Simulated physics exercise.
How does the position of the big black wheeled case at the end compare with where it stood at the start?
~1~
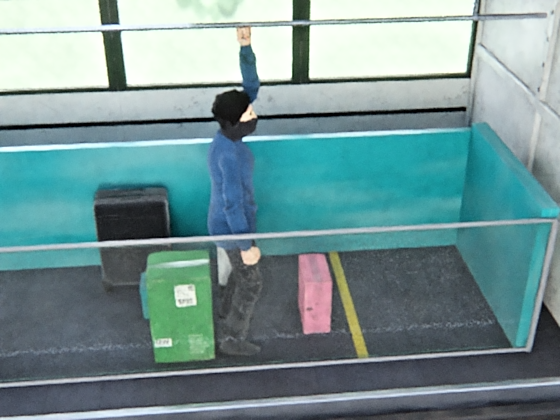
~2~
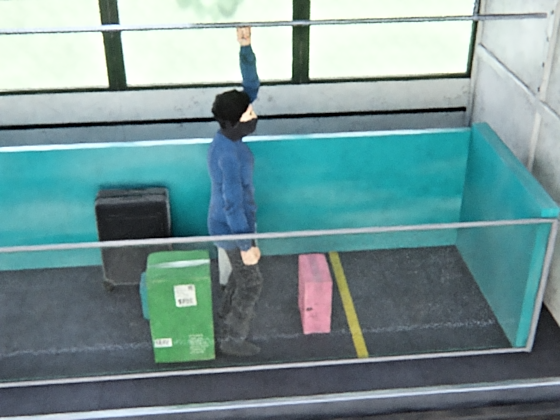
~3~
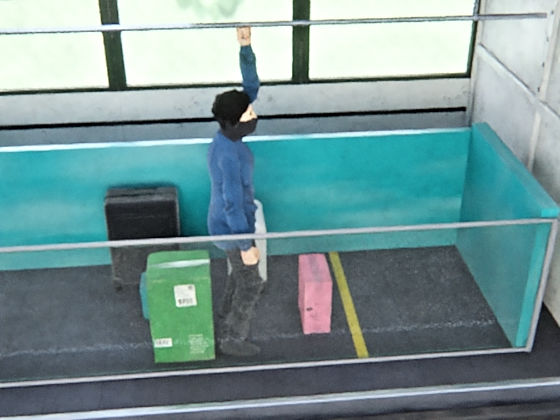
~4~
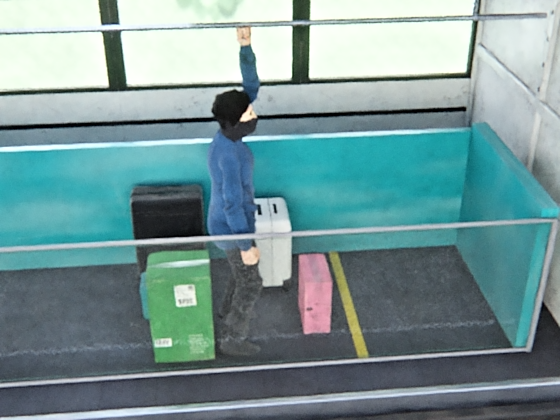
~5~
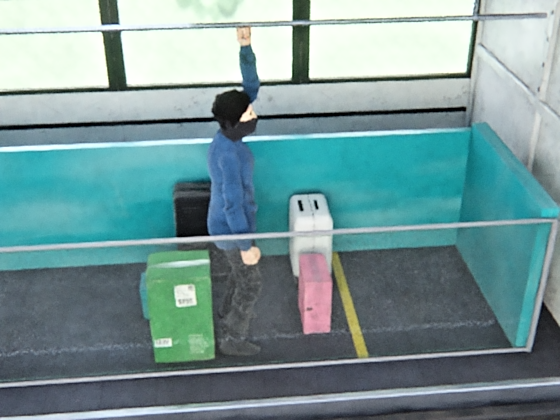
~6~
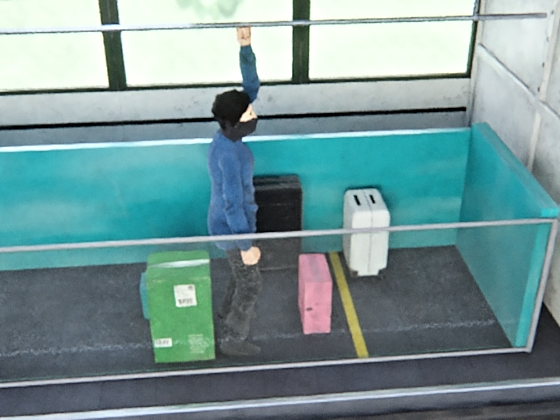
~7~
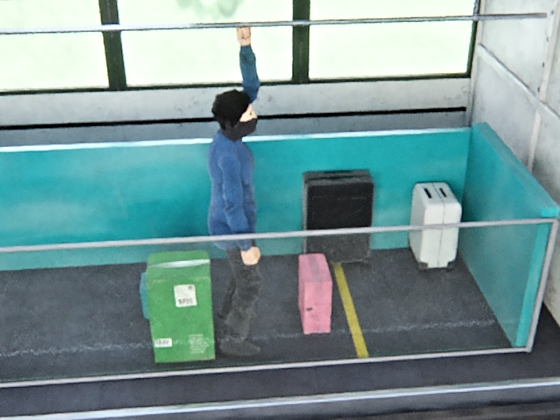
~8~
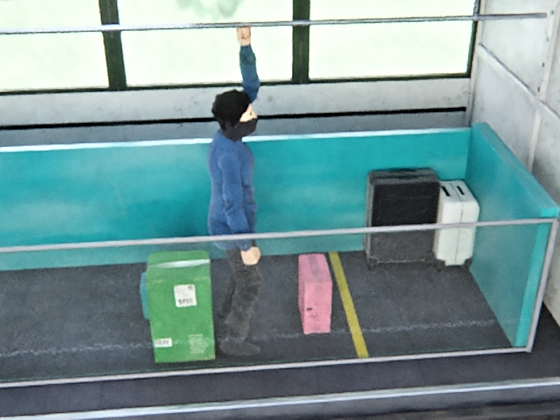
At the start it stands on the left side of the bay, behind the green bag and to the left of the traveller. By the end it is upright on the right side, past the yellow line and next to the white case.
